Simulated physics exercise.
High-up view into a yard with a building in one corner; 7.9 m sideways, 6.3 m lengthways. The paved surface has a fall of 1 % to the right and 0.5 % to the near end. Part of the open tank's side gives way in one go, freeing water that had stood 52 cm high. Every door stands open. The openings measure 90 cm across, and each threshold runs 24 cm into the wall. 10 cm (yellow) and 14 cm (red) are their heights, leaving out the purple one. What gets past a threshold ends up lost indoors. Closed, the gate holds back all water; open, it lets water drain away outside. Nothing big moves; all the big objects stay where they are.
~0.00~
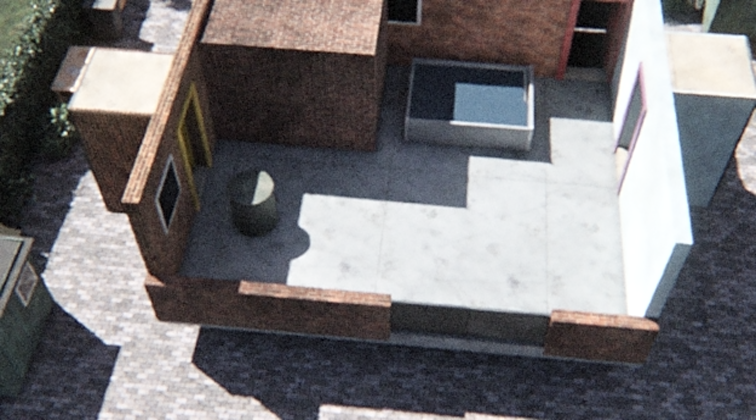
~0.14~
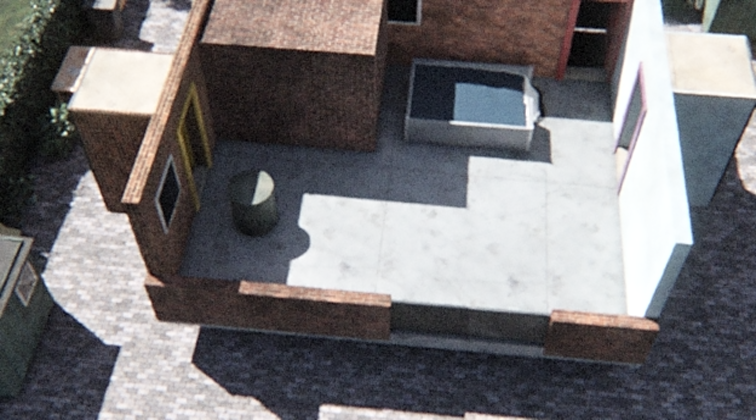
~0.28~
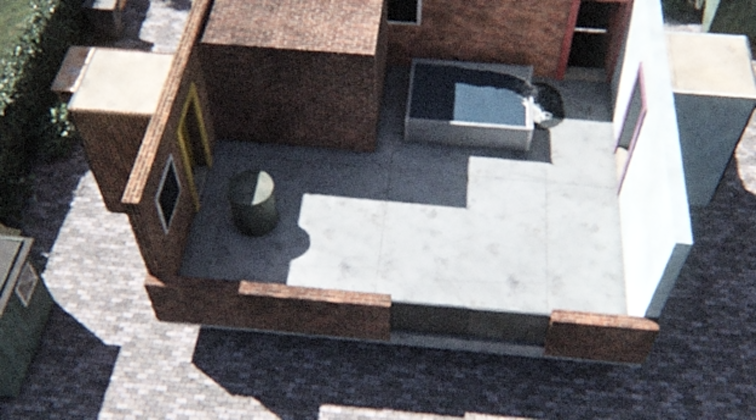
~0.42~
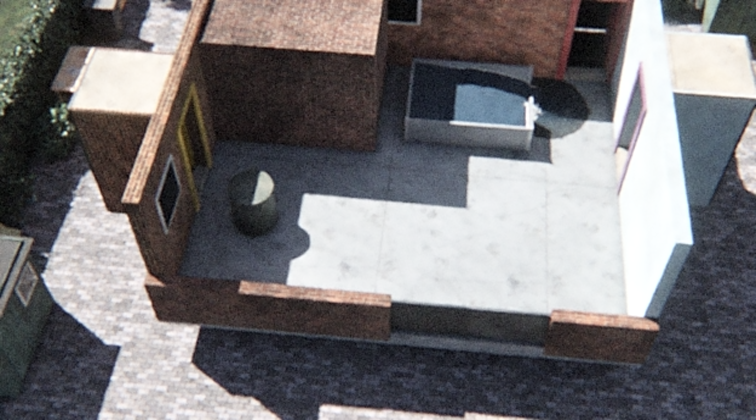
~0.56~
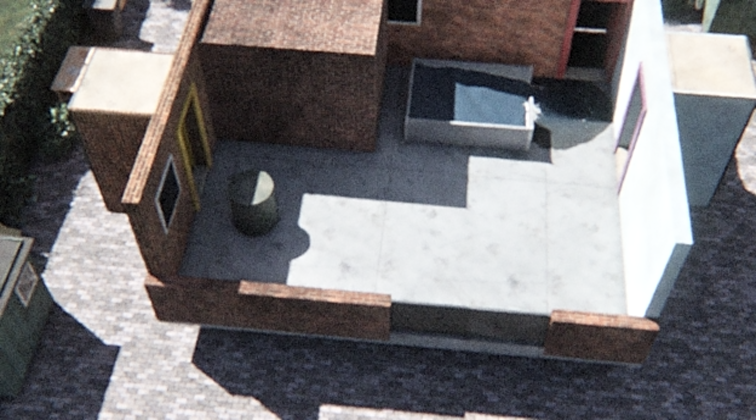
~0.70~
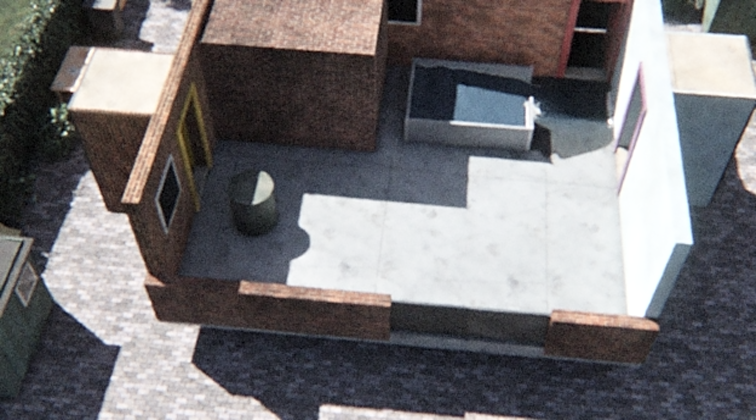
Brick-walled yard with an open tank in the far corner, water bursting from its right side and spreading across the paving.
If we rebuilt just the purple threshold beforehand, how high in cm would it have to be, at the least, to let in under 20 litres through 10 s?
I would say 8.5 cm at minimum.
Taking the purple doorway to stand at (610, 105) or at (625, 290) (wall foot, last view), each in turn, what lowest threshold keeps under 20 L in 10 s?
Around 28 and 7.5 cm respectively.
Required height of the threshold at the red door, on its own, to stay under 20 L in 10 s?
The red door needs around 28 cm.
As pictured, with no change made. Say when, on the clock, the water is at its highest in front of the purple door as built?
Near 2.4 seconds.
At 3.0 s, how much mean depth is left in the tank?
I'd put it near 28 cm.
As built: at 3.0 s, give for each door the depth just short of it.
Door depths (cm): Yellow = 0, purple = 13, red = 27.
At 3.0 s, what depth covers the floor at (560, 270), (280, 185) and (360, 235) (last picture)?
Roughly 3, then 0, then 0 cm.
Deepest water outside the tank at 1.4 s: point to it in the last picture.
Near pixel (604, 87).
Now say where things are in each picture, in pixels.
The first picture shows still water, 52 cm deep, in the open tank at (470, 95); the purple door at (629, 136) is dry.
In the second picture, the gap is at (527, 98), the front 0.3 m out at (538, 119); the back of the open tank holds 52 cm.
In the third picture, the front is at (559, 119), 0.7 m from the gap at (527, 98); 0.6 m2 of floor is wet, 52 cm left at the back.
In the fourth picture, the gap is at (527, 99), the front 1.2 m out at (583, 116); the back of the open tank holds 52 cm.
In the fifth picture, water pours out at (527, 98) and has run 1.8 m, to (612, 115); about 4 cm deep outside, 52 cm at the back.
In the sixth picture, water pours out at (527, 98) and has run 1.8 m, to (610, 86); about 5 cm deep outside, 50 cm at the back; the purple door at (629, 136), 2.4 m from the gap, is still 0.8 m from the nearest water.
After 1.4 s water covers 10 % of the floor, deepest (38 cm) near (604, 87); 9 cm at the purple door, 0 litres in over its 23 cm threshold.
After 3.0 s water covers 25 % of the floor, deepest (29 cm) near (604, 87); 13 cm at the purple door, 0 litres in over its 23 cm threshold.
After 10.0 s water covers 80 % of the floor, deepest (12 cm) near (622, 343); 7 cm at the purple door, 0 litres in over its 23 cm threshold.
At the purple door as built, the water arrived by 1.2 s and peaked near 14 cm at 2.4 s.
With a threshold of 7.5 cm, 29 litres would have come in within the 10 s; with 10.5 cm, 8 litres. So under 20 litres takes about 8.5 cm.
